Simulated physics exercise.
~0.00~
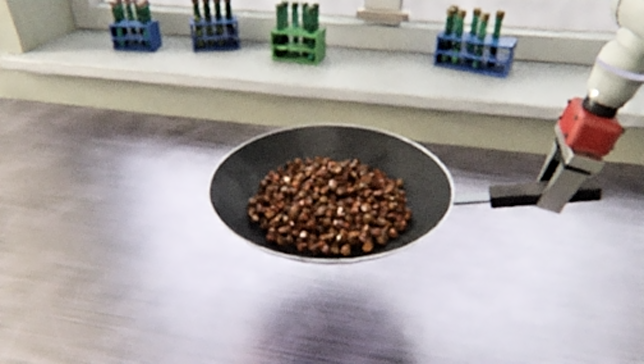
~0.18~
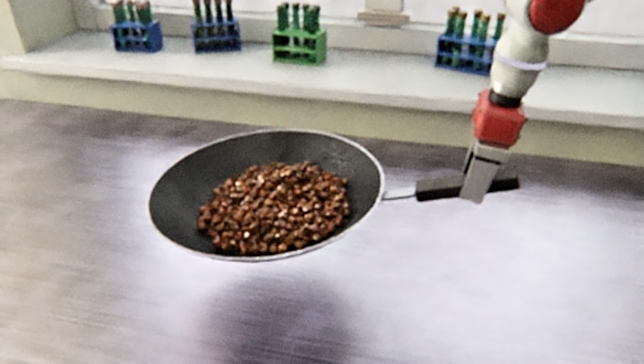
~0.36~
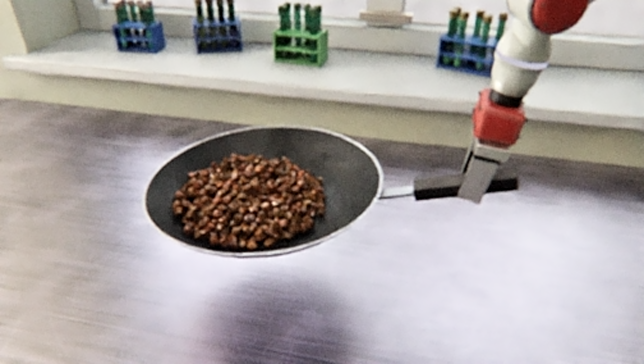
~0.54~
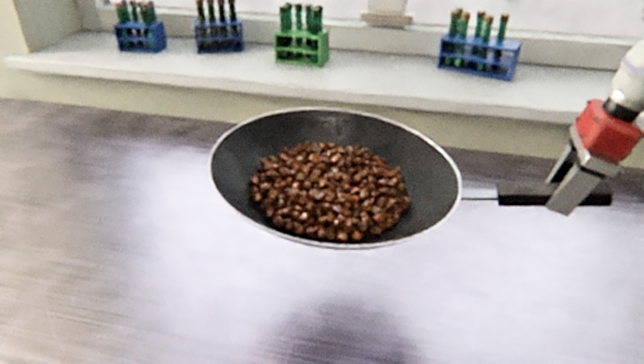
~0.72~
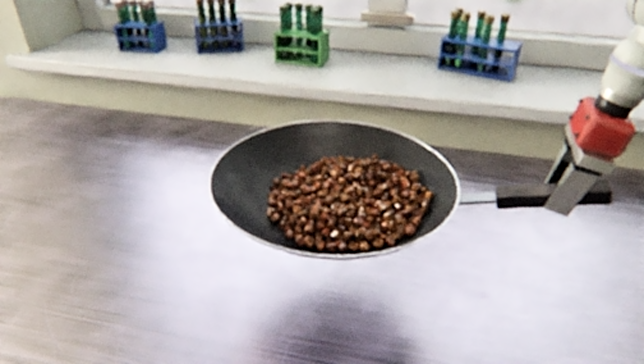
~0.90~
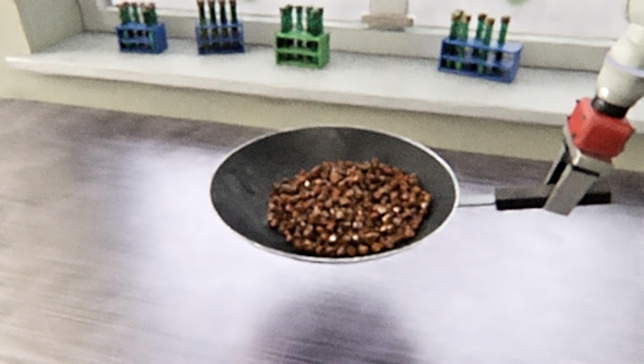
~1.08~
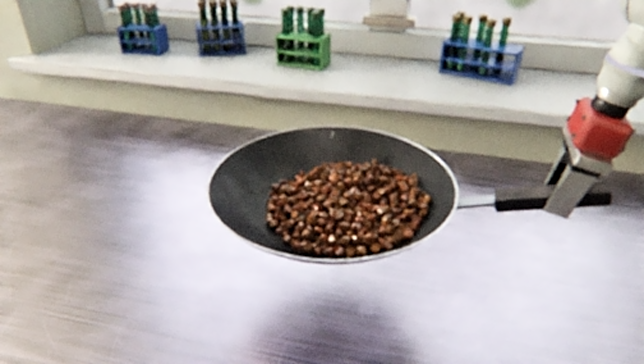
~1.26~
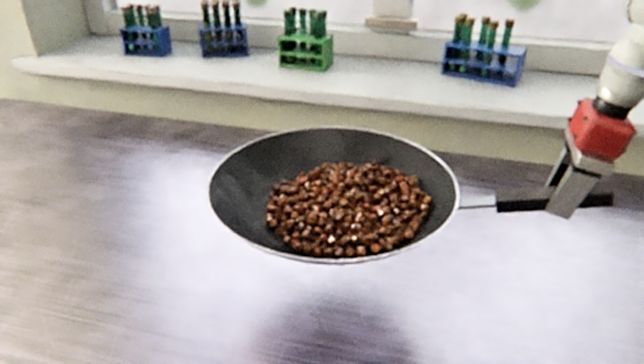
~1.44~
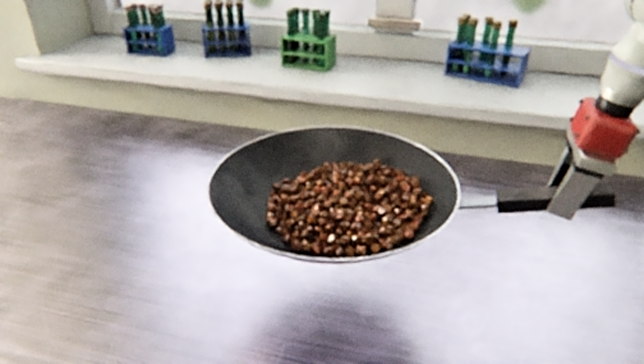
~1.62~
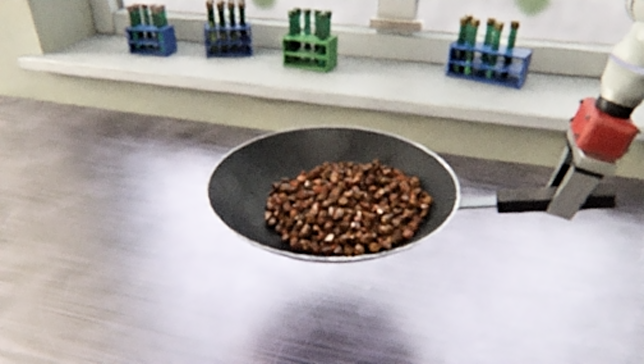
Frying pan of brown pellets gripped by a robot arm slides left, swings back right, then holds still with the heap inside.
